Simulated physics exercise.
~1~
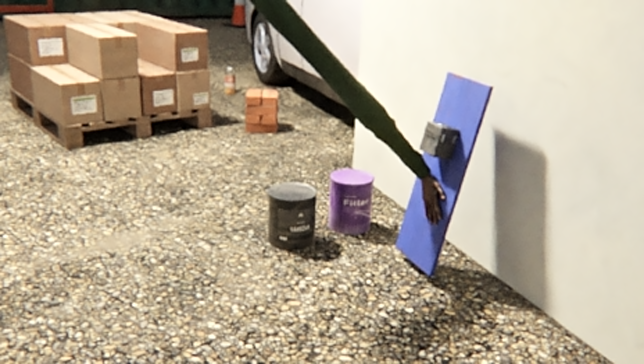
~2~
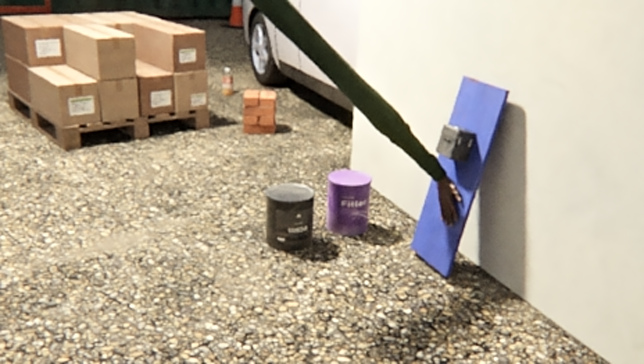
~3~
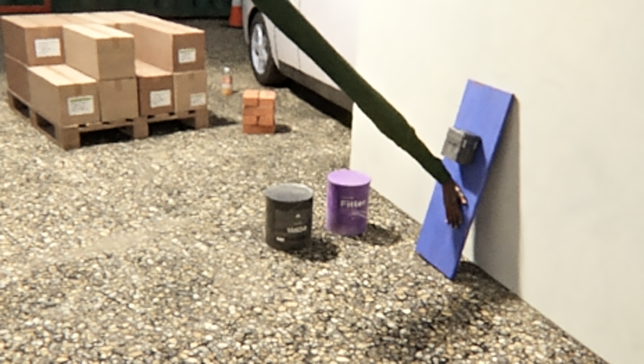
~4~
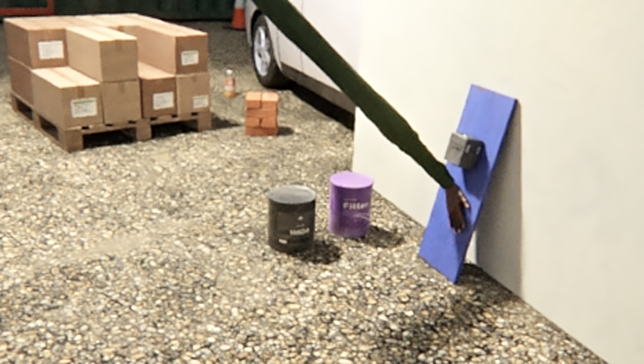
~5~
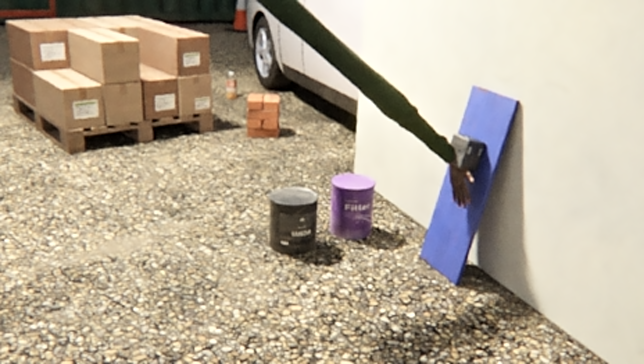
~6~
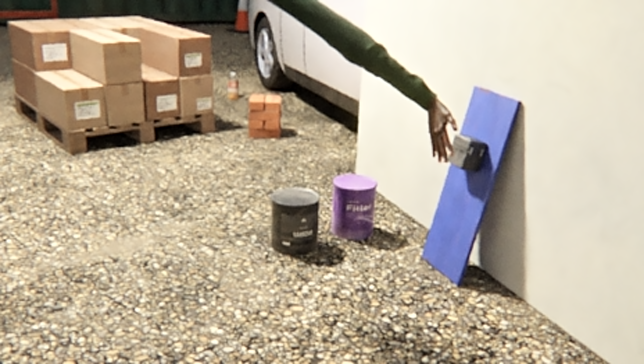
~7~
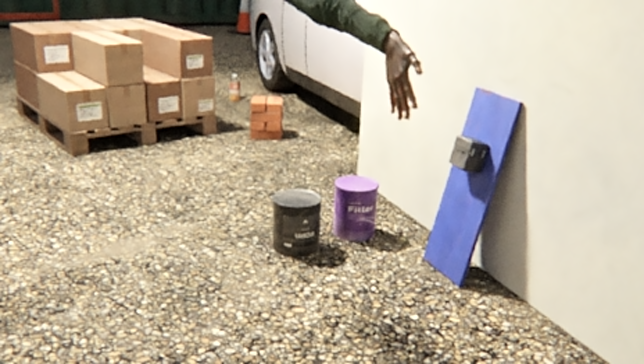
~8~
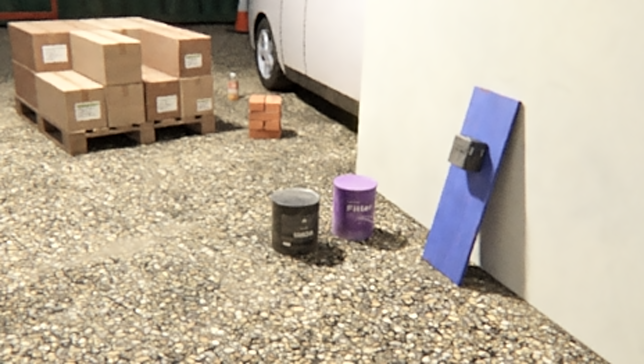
An arm in a dark green sleeve reaches down from the top across a pebbled yard, seen from slightly above by a gently swaying camera, and holds a long blue board with a small dark block on its face. Boxes are stacked on a pallet at the left, with orange bricks and a pale car behind, while a black pail and a purple pail stand near the middle. The hand tips the board rightward until it leans on the pale wall. The fingers let go, and the arm draws back up out of view. The board stays leaning, block in place, beside the unmoved pails.
